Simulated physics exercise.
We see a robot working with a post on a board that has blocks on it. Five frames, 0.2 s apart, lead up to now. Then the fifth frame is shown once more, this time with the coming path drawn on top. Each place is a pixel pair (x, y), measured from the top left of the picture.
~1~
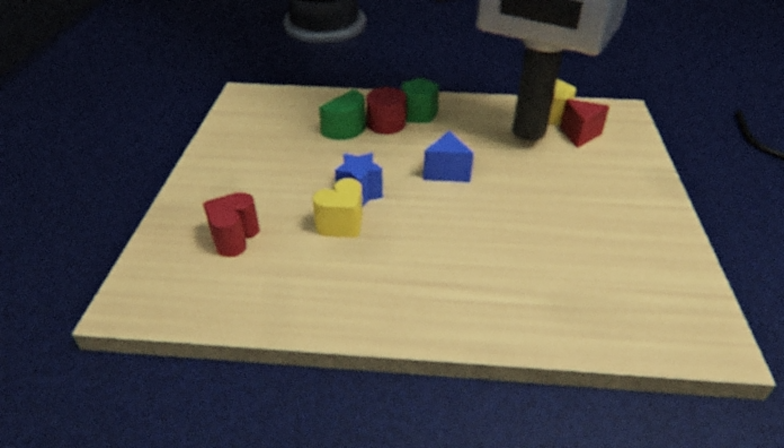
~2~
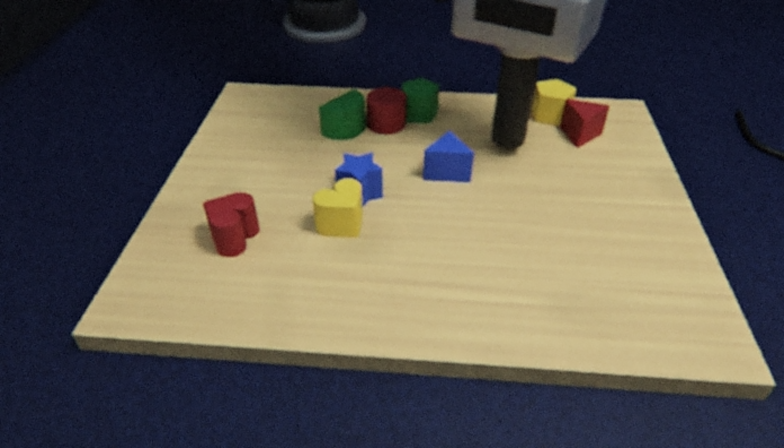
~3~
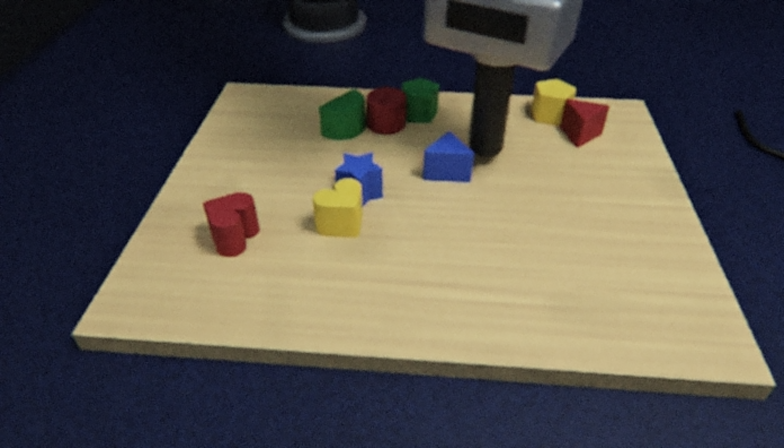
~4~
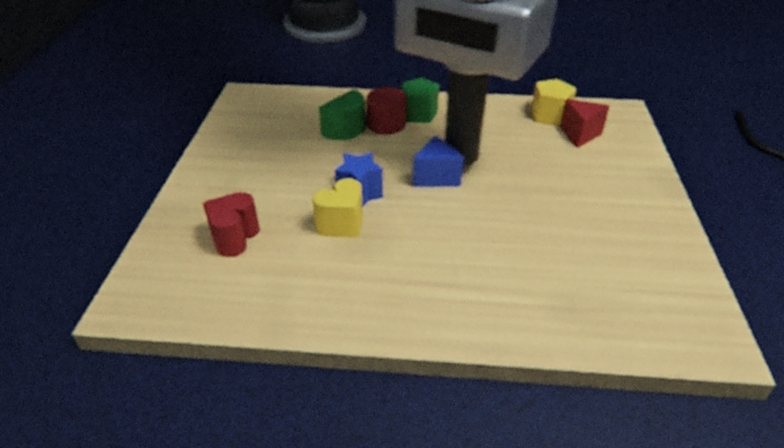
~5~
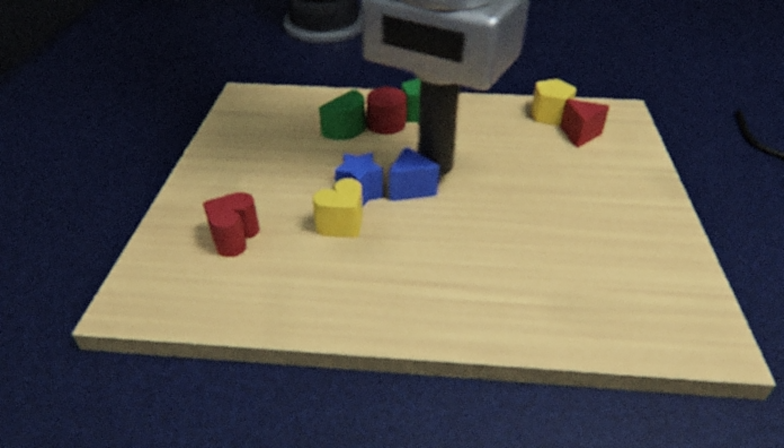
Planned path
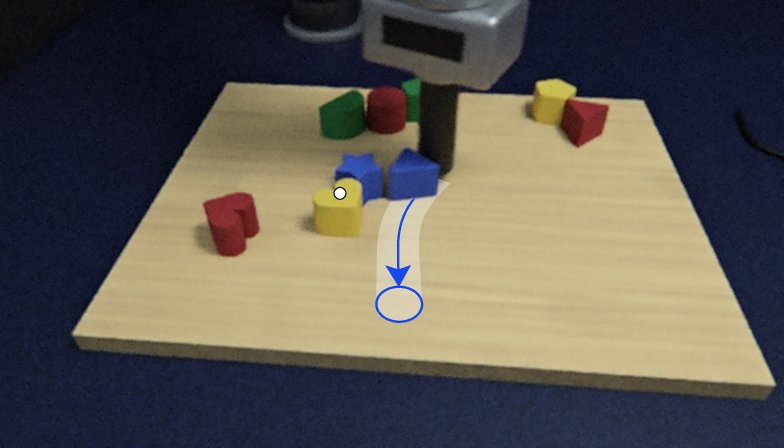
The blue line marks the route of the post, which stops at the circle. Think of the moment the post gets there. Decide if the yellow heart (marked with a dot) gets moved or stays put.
At the moment the path ends, the yellow heart no longer stands where it did.
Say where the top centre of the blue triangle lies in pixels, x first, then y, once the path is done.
My estimate: (363, 193).
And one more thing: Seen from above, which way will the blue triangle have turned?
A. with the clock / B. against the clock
A
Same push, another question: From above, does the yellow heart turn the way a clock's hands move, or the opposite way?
The yellow heart rotates counterclockwise.
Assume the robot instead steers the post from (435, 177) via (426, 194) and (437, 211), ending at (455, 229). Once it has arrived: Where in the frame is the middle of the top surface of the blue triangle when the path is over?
Most likely (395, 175).
The line goes from (435, 177) through (407, 210) and (398, 252) to (399, 304); the dot is on the yellow heart.
What follows on the original path. One third of the way, post (407, 200); yellow heart (322, 198); blue triangle (372, 188), turned 40° clockwise.
Two thirds of the way, post (398, 242); yellow heart (317, 199), turned 20° anticlockwise; blue triangle (363, 193), turned 55° clockwise.
At the end, post (399, 293); yellow heart (317, 199), turned 20° anticlockwise; blue star block unmoved; blue triangle (363, 193), turned 55° clockwise.
